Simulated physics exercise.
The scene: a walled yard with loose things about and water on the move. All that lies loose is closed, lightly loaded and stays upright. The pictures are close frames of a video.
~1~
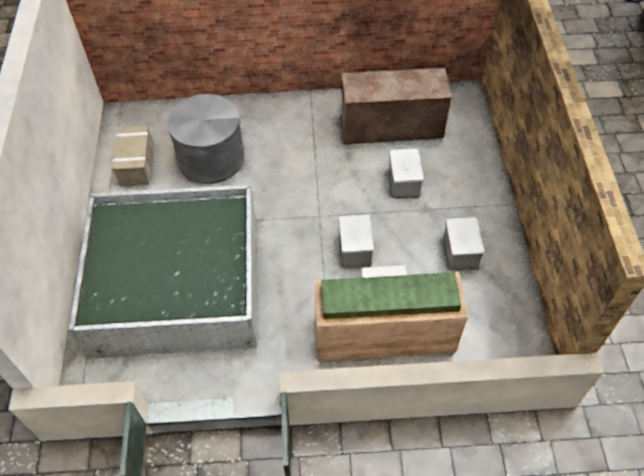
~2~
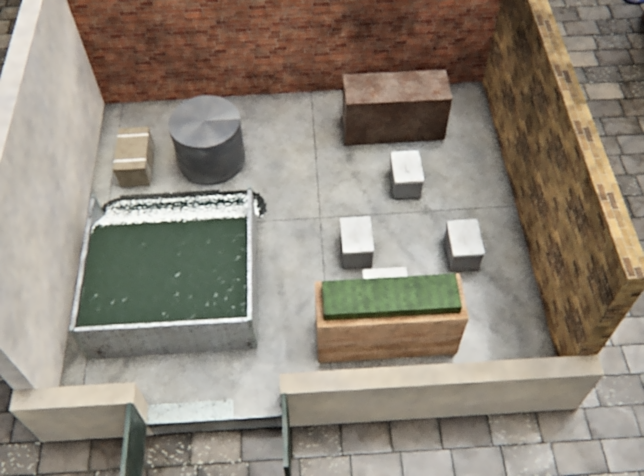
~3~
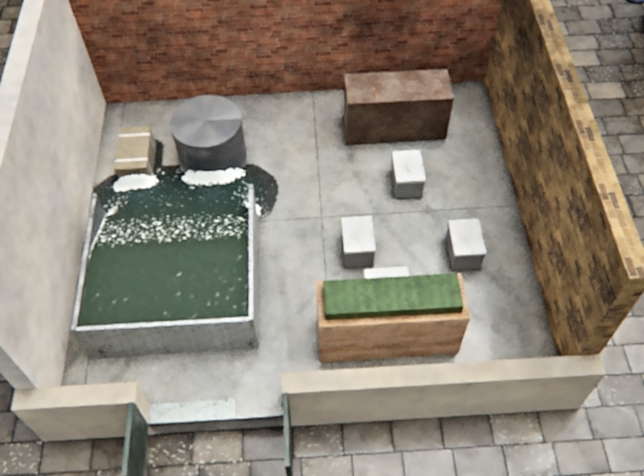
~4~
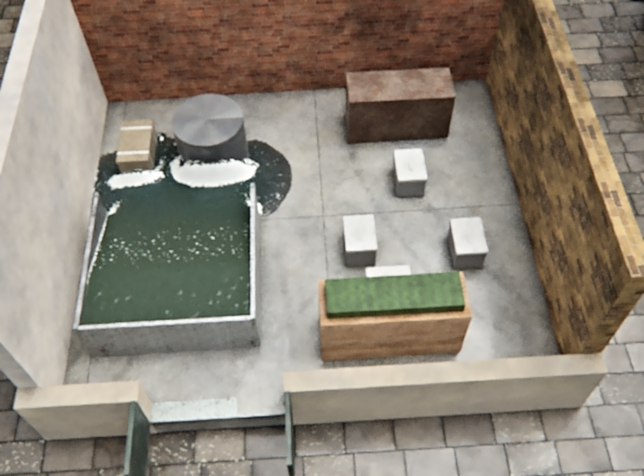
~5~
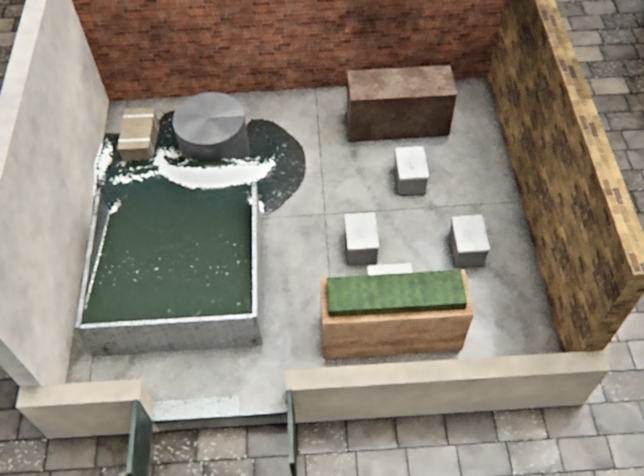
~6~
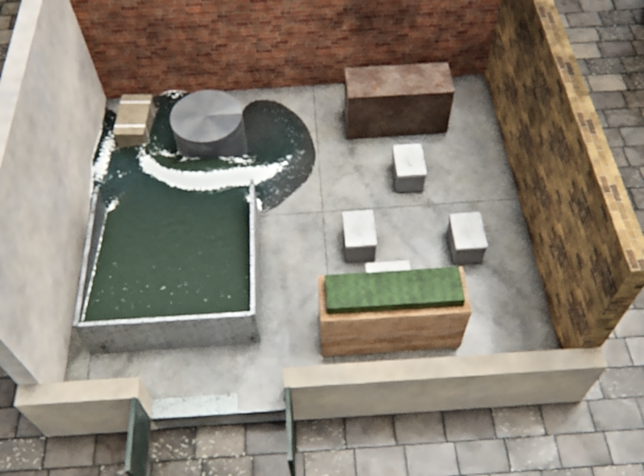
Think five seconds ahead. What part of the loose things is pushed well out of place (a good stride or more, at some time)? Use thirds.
It is one to two thirds.
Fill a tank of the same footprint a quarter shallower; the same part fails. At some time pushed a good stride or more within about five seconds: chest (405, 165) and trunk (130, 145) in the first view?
One after the other: Under that, yes.
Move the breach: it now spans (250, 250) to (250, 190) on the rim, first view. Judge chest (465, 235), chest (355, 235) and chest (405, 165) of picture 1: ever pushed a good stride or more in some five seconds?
One after the other: Swept aside, moved that far, yes.
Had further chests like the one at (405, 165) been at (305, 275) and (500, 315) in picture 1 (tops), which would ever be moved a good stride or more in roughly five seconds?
As listed: Never so far, not that far.
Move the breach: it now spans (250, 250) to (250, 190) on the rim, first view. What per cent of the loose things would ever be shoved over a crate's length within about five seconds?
Close to 80 %.
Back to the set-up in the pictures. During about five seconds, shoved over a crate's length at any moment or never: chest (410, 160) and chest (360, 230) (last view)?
One after the other: Pushed that far, under that.
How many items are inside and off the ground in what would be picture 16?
It comes to 1.
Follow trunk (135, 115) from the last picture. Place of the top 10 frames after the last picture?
Roughly at (163, 96).
A moment on, 1 of 5 are well off their spots; 1 afloat.
Next, 1 of 5 are well off their spots; 1 afloat.
Later, 1 of 5 are well off their spots; 1 afloat.
In the end, 3 of 5 are well off their spots, and 3 have been at some point; 0 afloat.
